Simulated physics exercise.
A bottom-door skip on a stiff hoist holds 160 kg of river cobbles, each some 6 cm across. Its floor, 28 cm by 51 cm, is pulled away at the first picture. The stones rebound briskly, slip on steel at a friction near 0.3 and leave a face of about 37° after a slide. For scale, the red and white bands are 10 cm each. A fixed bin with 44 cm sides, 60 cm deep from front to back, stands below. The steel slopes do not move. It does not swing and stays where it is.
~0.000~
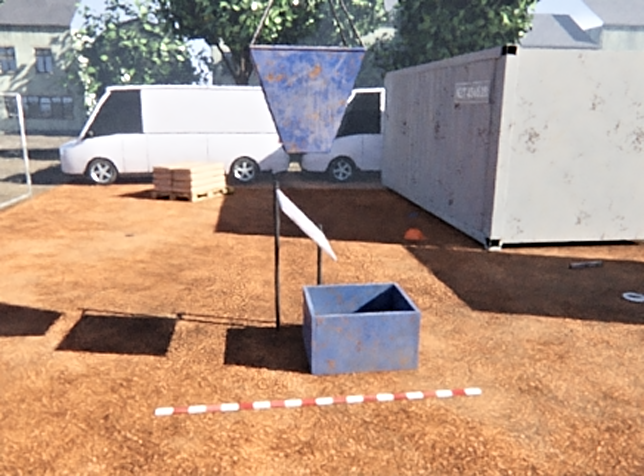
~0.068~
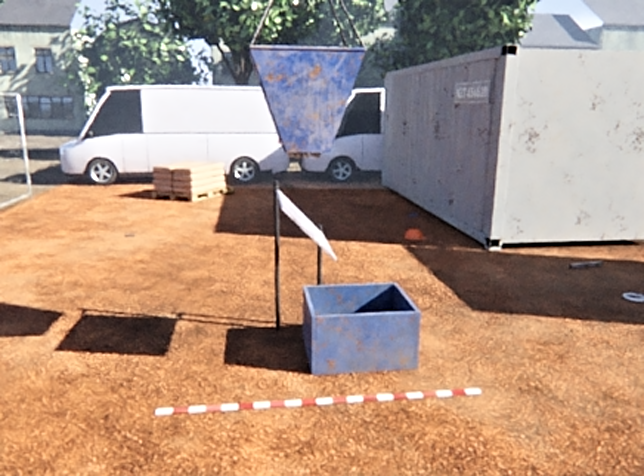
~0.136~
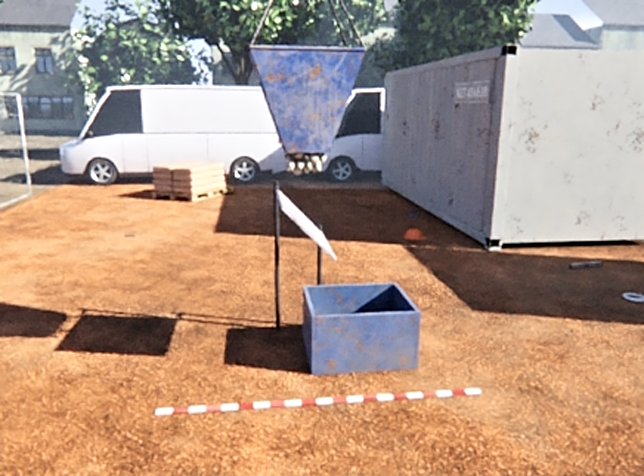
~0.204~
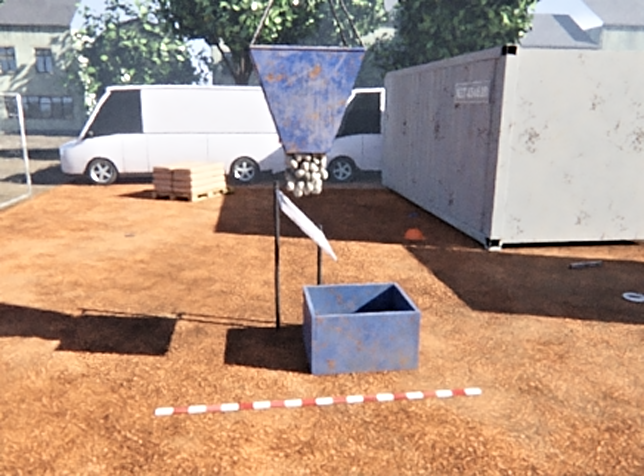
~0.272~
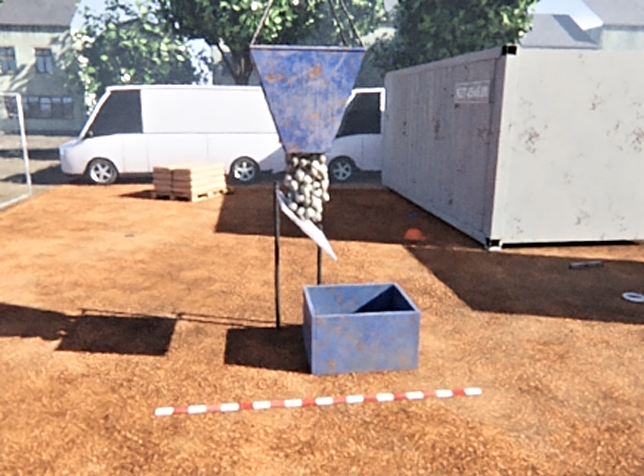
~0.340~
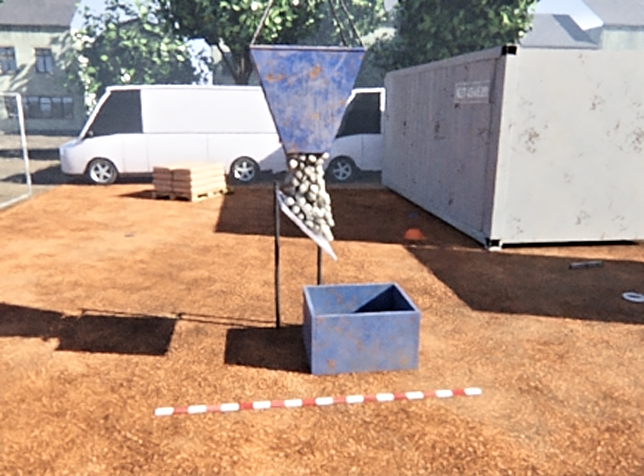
Pale rounded stones pouring from a suspended blue hopper onto a tilted plate above an open blue box in a dirt yard.
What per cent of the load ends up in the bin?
Roughly 69 per cent ends in the bin.
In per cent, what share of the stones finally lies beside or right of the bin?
Some 30 per cent of the load.
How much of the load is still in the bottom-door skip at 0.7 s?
About 0 per cent.
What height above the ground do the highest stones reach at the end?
Some 36 cm high.
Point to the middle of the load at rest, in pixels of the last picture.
Their middle is at about (382, 338).
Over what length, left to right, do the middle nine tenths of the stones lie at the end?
About 120 cm.
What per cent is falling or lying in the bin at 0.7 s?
Some 45 per cent.
After 0.7 s, 1 % in the bottom-door skip, 31 % on the steel, 9 % falling or lying left of the bin, 46 % falling or lying in the bin, 13 % falling or lying beside or right of the bin; the stones farthest right are at (398, 324).
After 1.1 s, 0 % in the bottom-door skip, 1 % on the steel, 68 % falling or lying in the bin, 31 % falling or lying beside or right of the bin; the stones farthest right are at (460, 334).
After 1.7 s, 0 % in the bottom-door skip, 69 % falling or lying in the bin, 31 % falling or lying beside or right of the bin; the stones farthest right are at (507, 317).
After 2.6 s, 0 % in the bottom-door skip, 69 % falling or lying in the bin, 31 % falling or lying beside or right of the bin; the stones farthest right are at (522, 315).
After 4.5 s, 0 % in the bottom-door skip, 69 % in the bin, 31 % beside or right of the bin; the stones farthest right are at (522, 315).
